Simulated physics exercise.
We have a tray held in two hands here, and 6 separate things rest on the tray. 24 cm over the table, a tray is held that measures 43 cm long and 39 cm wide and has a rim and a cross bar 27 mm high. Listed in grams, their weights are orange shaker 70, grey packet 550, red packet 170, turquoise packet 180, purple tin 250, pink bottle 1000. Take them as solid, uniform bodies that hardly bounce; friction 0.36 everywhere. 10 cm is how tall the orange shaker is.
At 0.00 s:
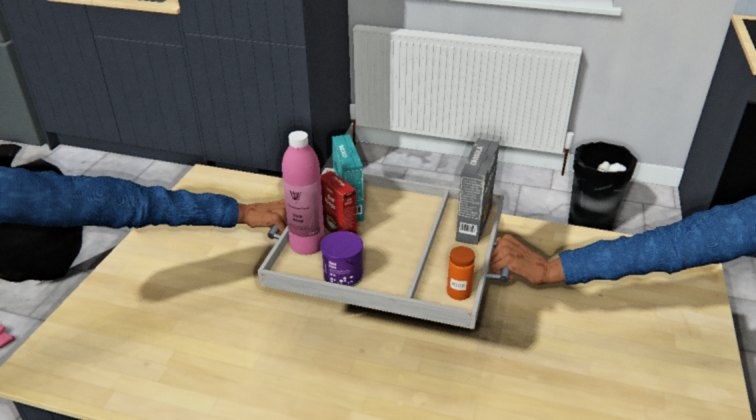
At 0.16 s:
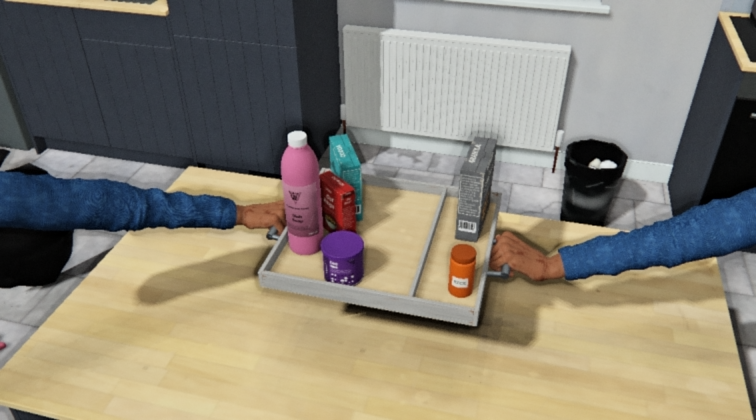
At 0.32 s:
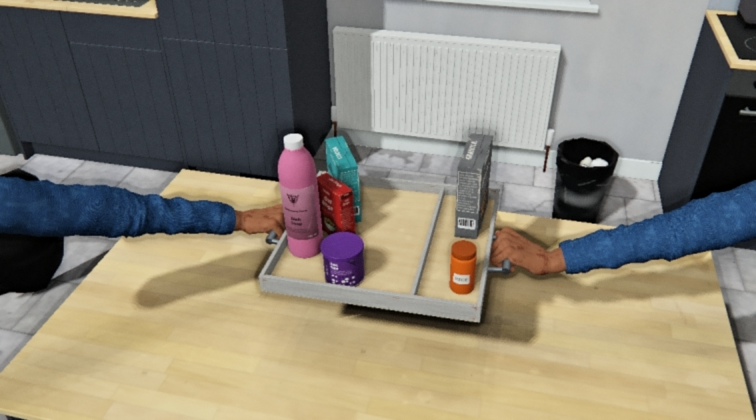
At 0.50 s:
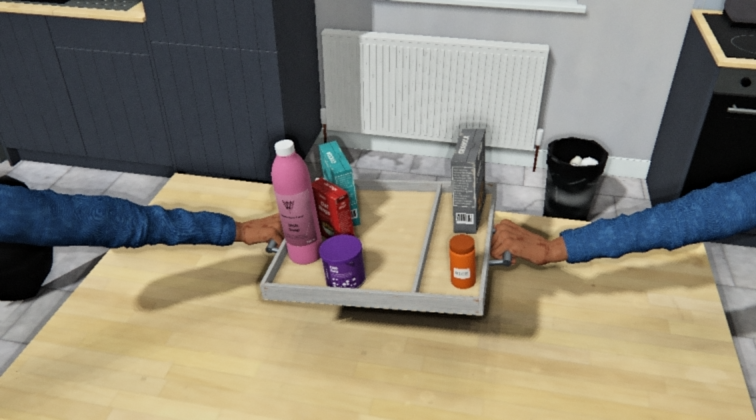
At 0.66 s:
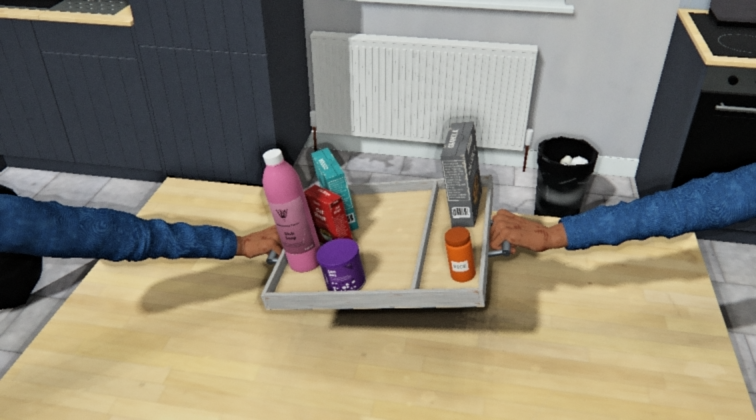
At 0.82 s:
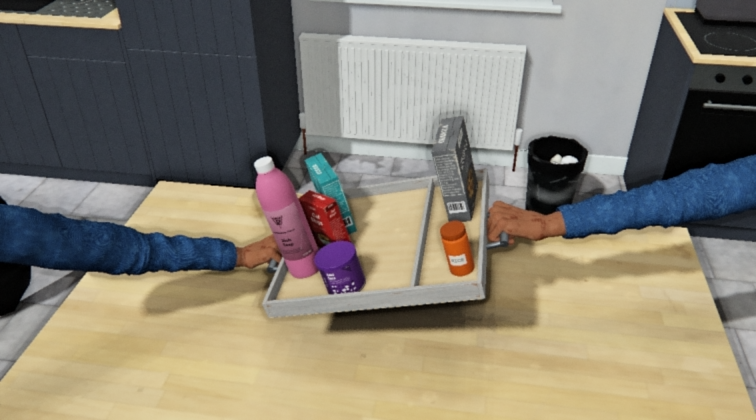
The clip opens on two hands holding a level, divided tray above a wooden table, with a pink bottle, purple tin, red, turquoise and grey packets, and an orange shaker on it. The hands then tilt the tray steadily, lowering its left edge, and the items lean left with it.
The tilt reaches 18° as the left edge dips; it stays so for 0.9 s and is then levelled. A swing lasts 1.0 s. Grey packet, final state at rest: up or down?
Down.
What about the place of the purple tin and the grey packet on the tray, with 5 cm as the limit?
First the purple tin: It stays in position; then the grey packet: It departs its position.
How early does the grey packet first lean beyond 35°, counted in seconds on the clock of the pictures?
Time: Roughly 1.2 s.
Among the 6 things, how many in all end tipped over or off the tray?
The answer is 2.
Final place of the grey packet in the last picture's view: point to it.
It settles at around (362, 200).
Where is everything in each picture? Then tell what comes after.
In the first picture, tray level; grey packet (478, 192); orange shaker (461, 273).
In the second picture, tray level; turquoise packet (346, 178); purple tin (343, 260).
In the third picture, tray tilted 2°, left edge down; pink bottle (300, 196); orange shaker (463, 268).
In the fourth picture, tray tilted 6°, left edge down; red packet (332, 214); turquoise packet (339, 184).
In the fifth picture, tray tilted 11°, left edge down; purple tin (342, 267); pink bottle (290, 211).
In the sixth picture, tray tilted 15°, left edge down; grey packet (456, 169); orange shaker (457, 249).
After 1.52 s, tray tilted 18°, left edge down; pink bottle now off the tray; grey packet on its side near (380, 200); turquoise packet moved 3 cm.
After 2.12 s, tray tilted 17°, left edge down; grey packet on its side near (360, 208); turquoise packet 6° off its base; red packet moved 5 cm.
In the end (3.5 s), off the tray and tipped over, pink bottle; toppled on the tray, grey packet; not toppled but over 5 cm from the start, turquoise packet; the other 3 under 5 cm from the start. In the last view, grey packet near (362, 200).
